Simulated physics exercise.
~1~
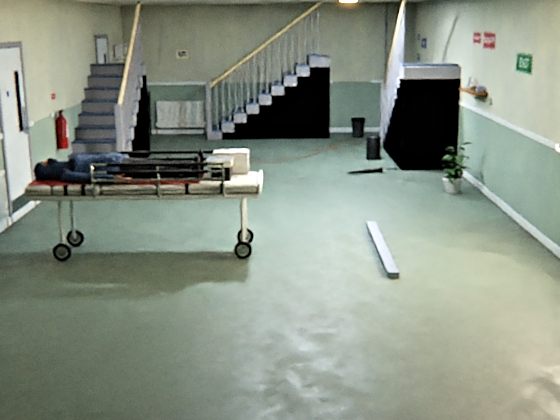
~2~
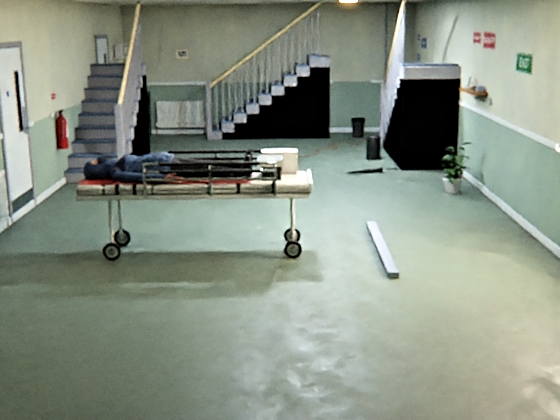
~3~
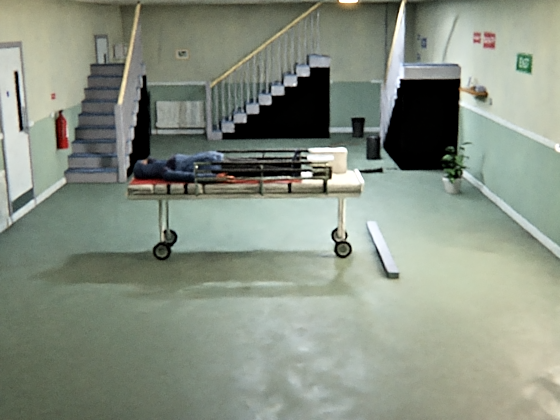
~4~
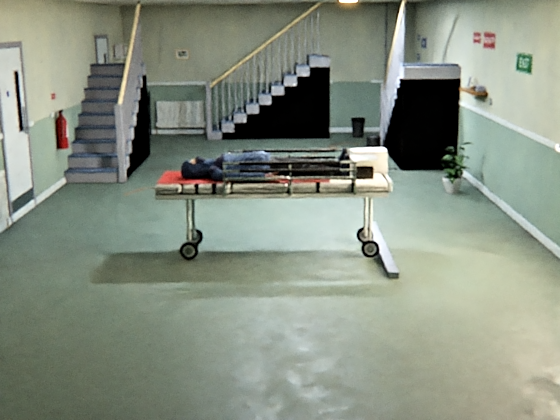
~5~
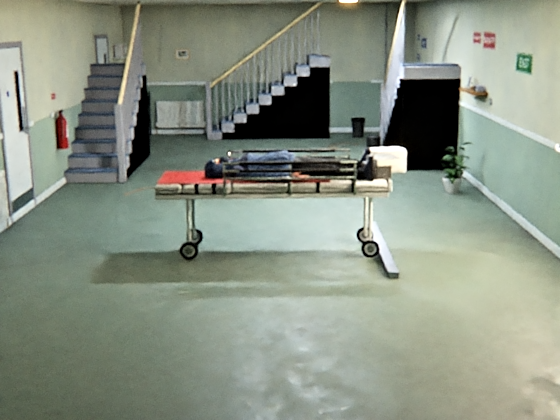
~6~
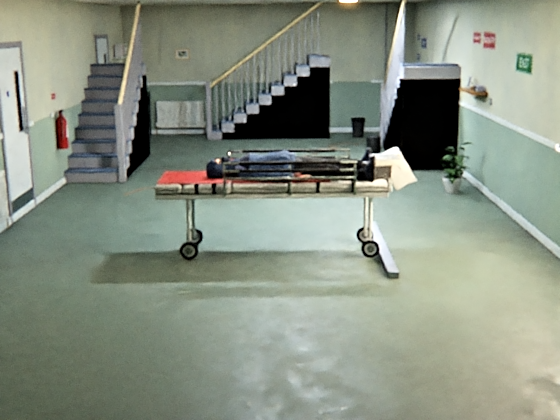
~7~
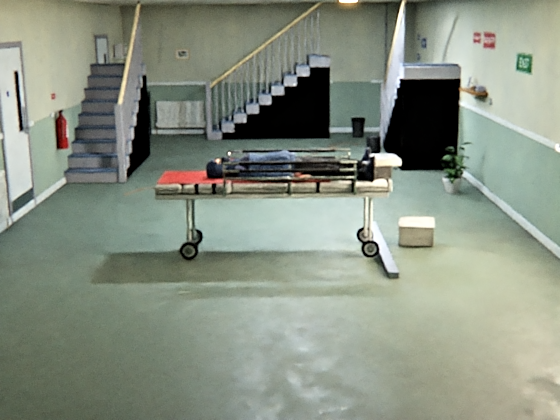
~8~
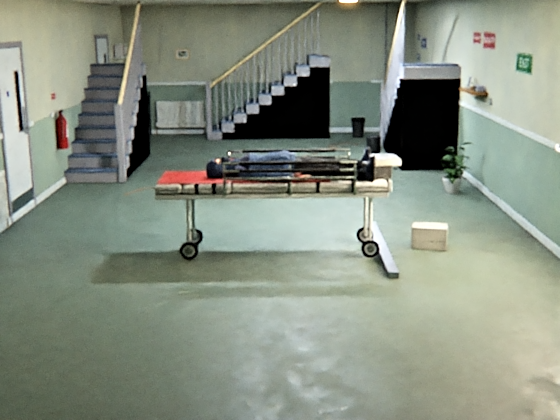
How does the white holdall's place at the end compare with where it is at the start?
At the start the white holdall sits on top of the trolley by the person's feet, toward the left of the view. At the end it lies on the floor further right, beyond the foot end of the trolley and the pale strip.
